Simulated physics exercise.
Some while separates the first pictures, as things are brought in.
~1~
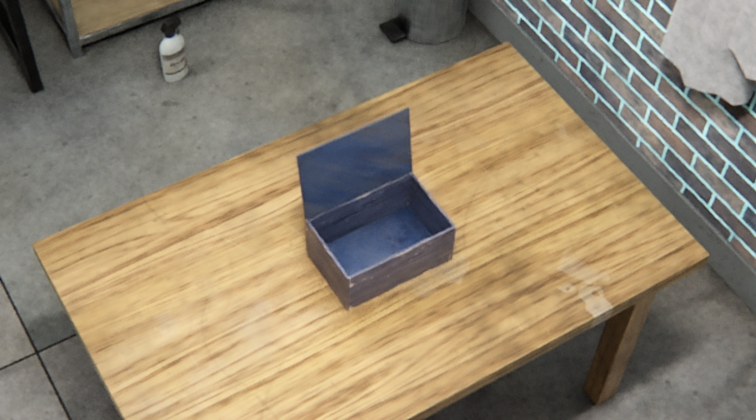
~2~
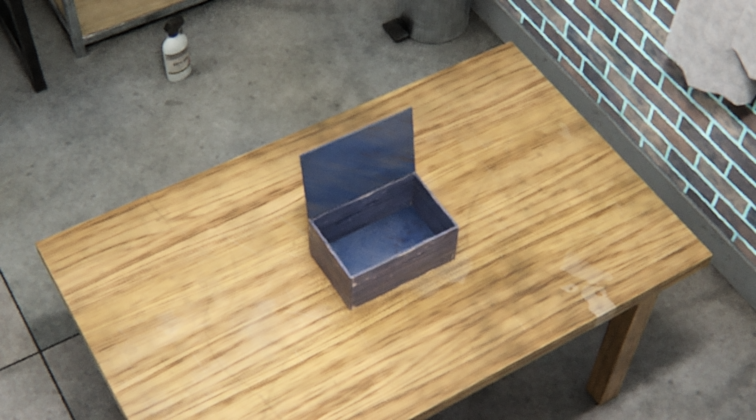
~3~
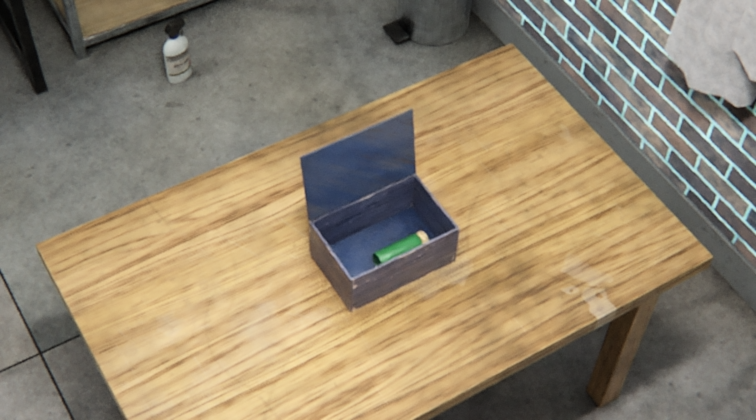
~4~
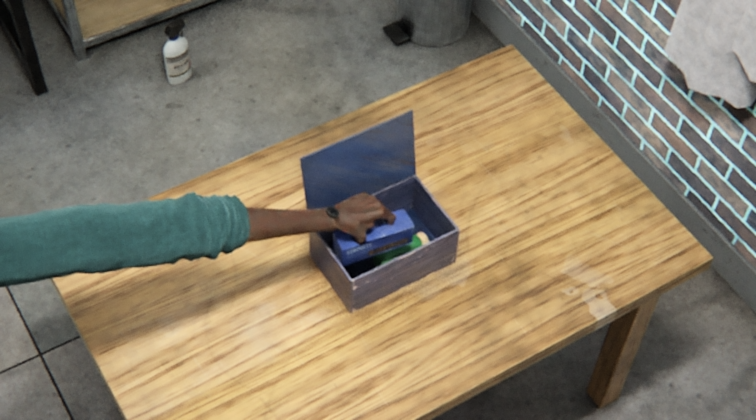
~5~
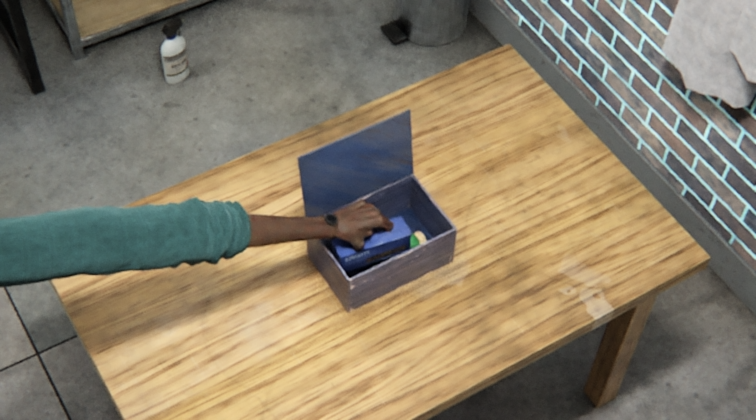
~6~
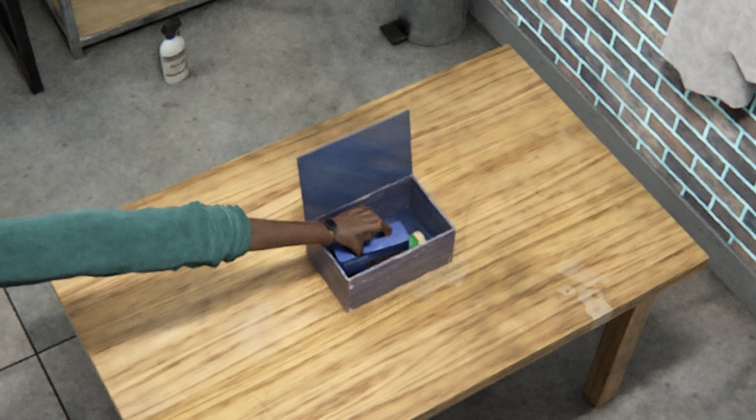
A dark-skinned hand in a teal sleeve reaches in from the left and lowers a blue carton into an open, dark blue box, beside a green shaker that appeared there earlier. The box sits empty at first on a wooden table, seen from above, with a white bottle on the grey floor behind and a brick wall at right. The view stays nearly still.
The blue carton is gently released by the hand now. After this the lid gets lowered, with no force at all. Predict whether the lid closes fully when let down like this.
The lid is going to go down completely.
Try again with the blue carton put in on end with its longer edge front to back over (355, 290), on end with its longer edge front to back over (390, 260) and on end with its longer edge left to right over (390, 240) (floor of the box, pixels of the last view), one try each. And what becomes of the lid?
Try one: The lid remains open; try two: It remains open; try three: It remains open.
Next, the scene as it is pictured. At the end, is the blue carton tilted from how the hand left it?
Well, it ends up skewed.
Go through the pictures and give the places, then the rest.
In the first frame, the last thing is not in view yet.
In the second frame, the last thing is not in view yet.
In the third frame, the last thing is not in view yet; green shaker (402, 251).
The fourth frame shows coming down; blue carton (373, 238).
The fifth frame shows coming down; blue carton (371, 245).
The sixth frame shows in place under the hand; blue carton (370, 250).
Then, 1.30 s after the last picture, lid 79° above the rim; blue carton tipped 40° from how it was near (362, 242).
Then, 1.80 s after the last picture, lid 39° above the rim; blue carton tipped 42° from how it was near (362, 242).
At rest, lid shut; tipped over in the box, blue carton; green shaker in place. Seen from the same camera at the end, blue carton near (362, 242).
